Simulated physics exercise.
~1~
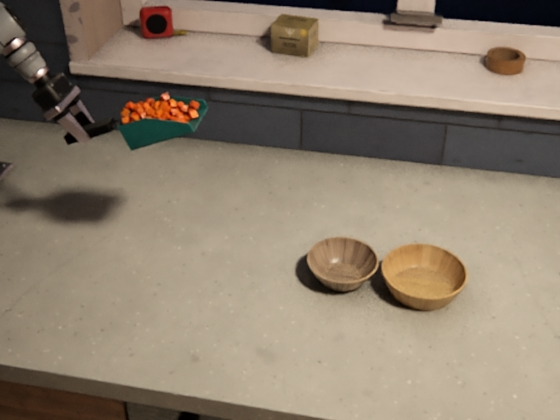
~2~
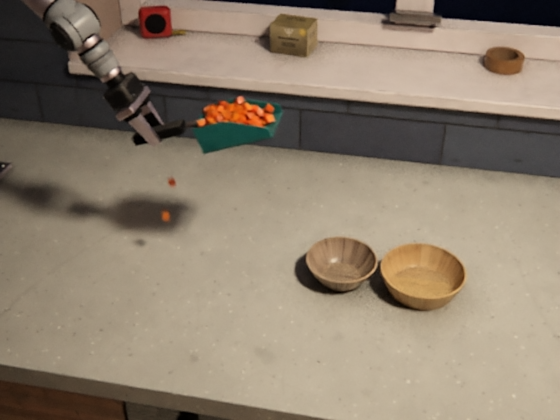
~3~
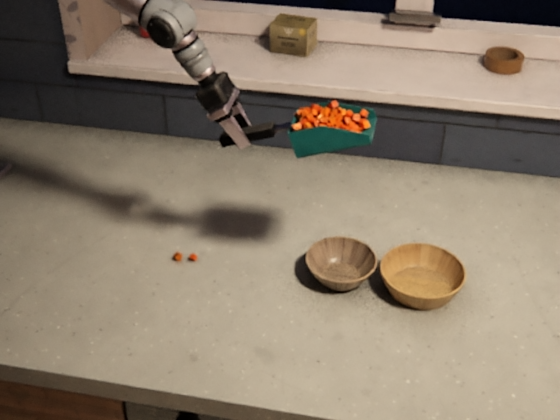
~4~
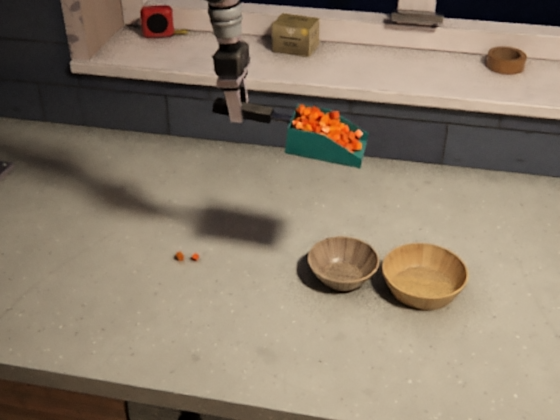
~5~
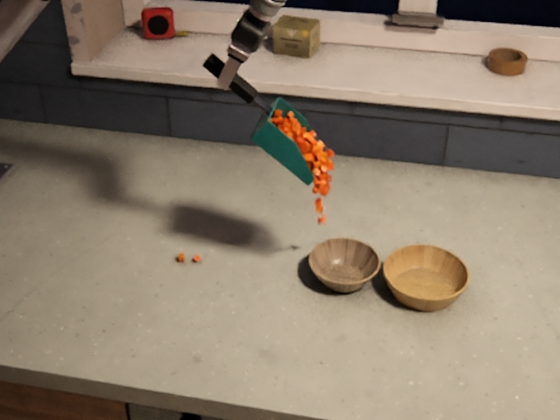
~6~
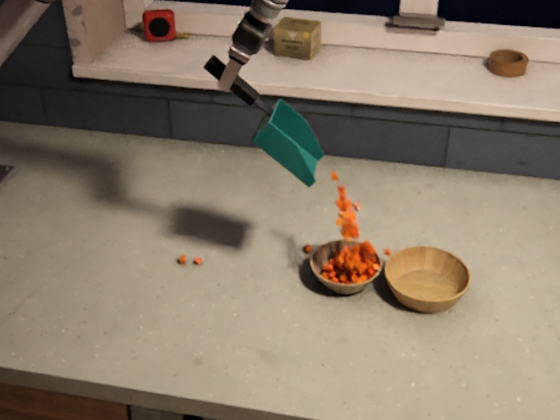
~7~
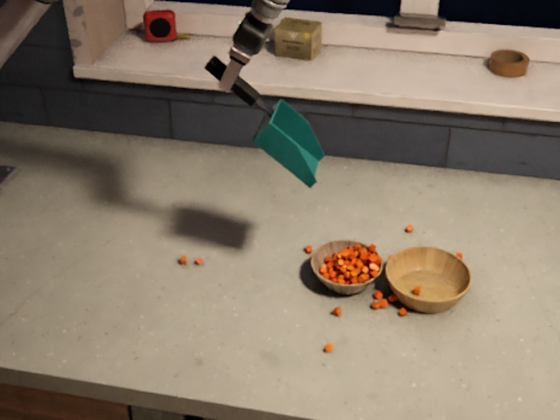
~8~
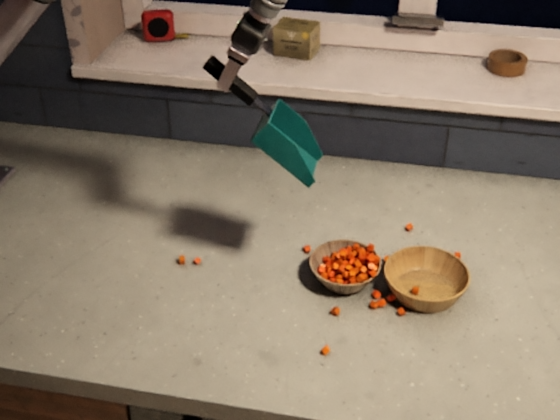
A robot arm carries a green scoop heaped with small orange vegetable dice rightward over a grey counter, seen from above at a slight sway. Two wooden bowls stand on the right, a smaller brown one beside a larger, lighter one, below a windowsill holding small objects. On the way, two dice drop onto the counter. The arm stops, swings the scoop round and tips it, and the dice pour down into the brown bowl. Most pile up there, while some scatter around both bowls and one lands in the lighter bowl. The emptied scoop stays tilted and still above.
